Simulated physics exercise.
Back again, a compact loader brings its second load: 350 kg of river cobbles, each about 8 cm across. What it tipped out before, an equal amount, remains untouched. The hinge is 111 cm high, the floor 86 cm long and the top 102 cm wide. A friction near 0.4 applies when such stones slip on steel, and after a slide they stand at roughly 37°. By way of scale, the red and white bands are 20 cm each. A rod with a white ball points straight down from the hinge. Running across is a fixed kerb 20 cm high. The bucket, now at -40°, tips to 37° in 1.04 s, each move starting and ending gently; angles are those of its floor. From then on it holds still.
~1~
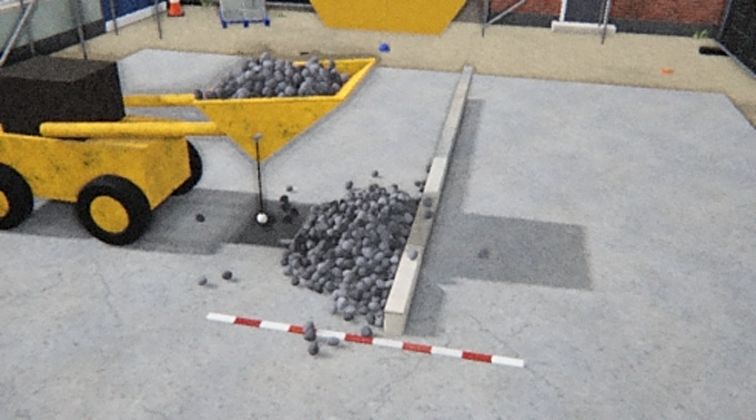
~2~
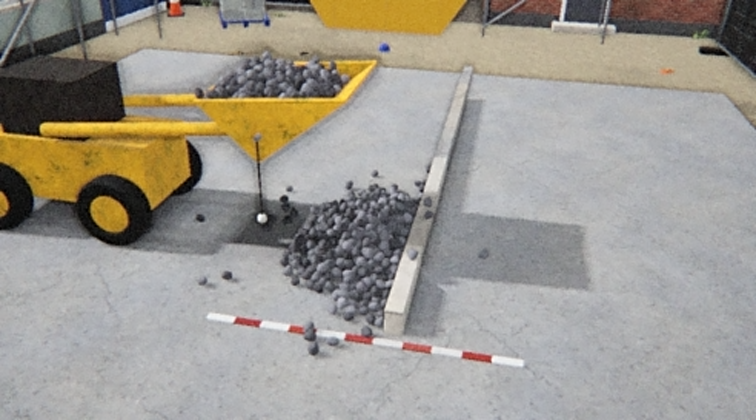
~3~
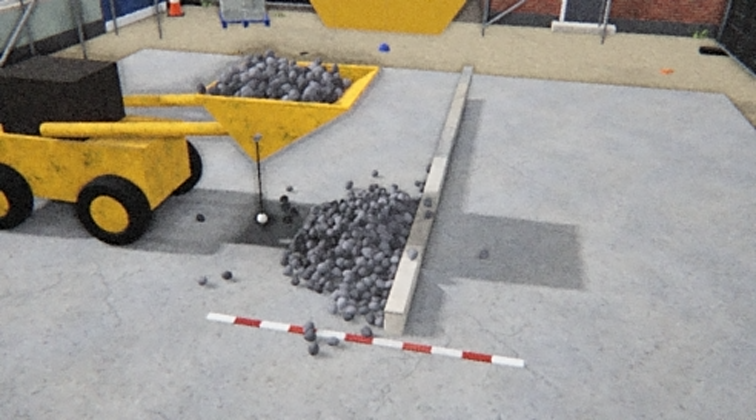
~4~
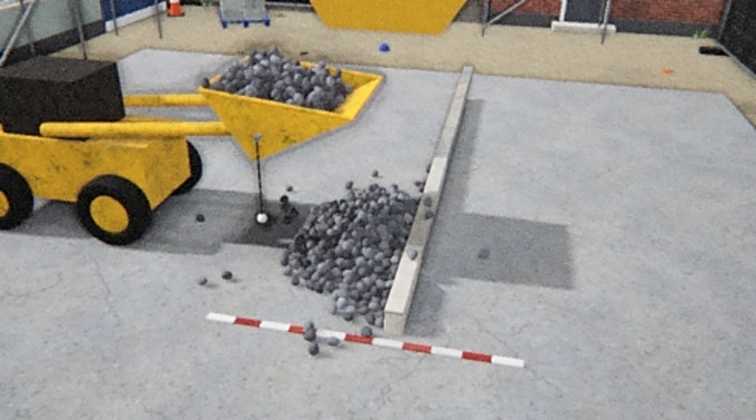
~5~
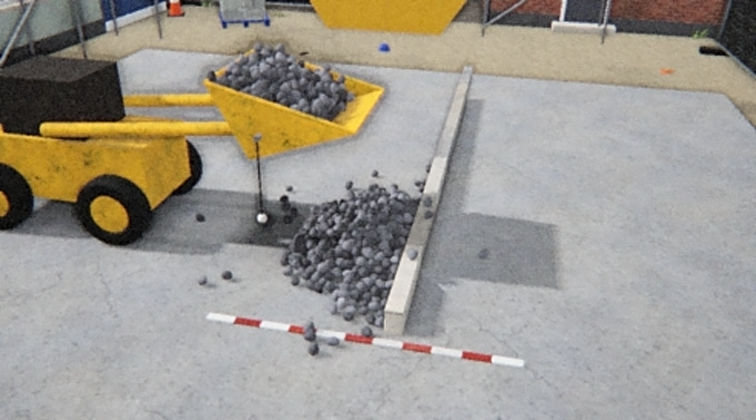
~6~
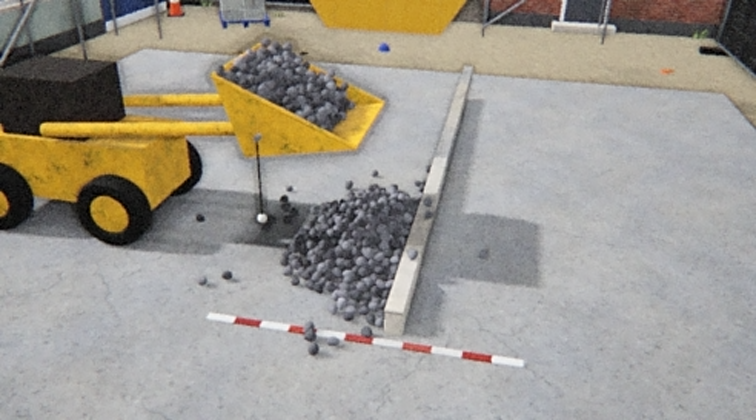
In the video, a yellow loader stands still with its raised bucket full of grey stones, gradually tilting the bucket so its front lip lowers to the right, while a pile of similar stones lies motionless against a long kerb.
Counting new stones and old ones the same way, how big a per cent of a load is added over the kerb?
16 per cent, roughly.
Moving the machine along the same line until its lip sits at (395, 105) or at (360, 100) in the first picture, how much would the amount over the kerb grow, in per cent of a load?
Case one about 70 %, case two about 30 %.
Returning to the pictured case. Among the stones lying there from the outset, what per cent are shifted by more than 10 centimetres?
Roughly 10 % of them.
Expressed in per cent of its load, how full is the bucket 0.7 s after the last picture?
It still holds about 60 per cent.
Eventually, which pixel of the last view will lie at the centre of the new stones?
Near (382, 225).
Then, 0.3 s after the last picture the floor is at 25°; in per cent of one load, 99 in the bucket, 101 on this side of the kerb; the foremost stones are at (423, 234).
Then, 0.7 s after the last picture the floor is at 37°; in per cent of one load, 61 in the bucket, 140 on this side of the kerb; the foremost stones are at (422, 235).
Then, 1.0 s after the last picture the floor is at 37°; in per cent of one load, 14 in the bucket, 181 on this side of the kerb, 6 over the kerb; the foremost stones are at (467, 246).
Then, 3.6 s after the last picture the floor is at 37°; in per cent of one load, 0 in the bucket, 184 on this side of the kerb, 17 over the kerb; the foremost stones are at (592, 254). Net gain over the kerb, 16.
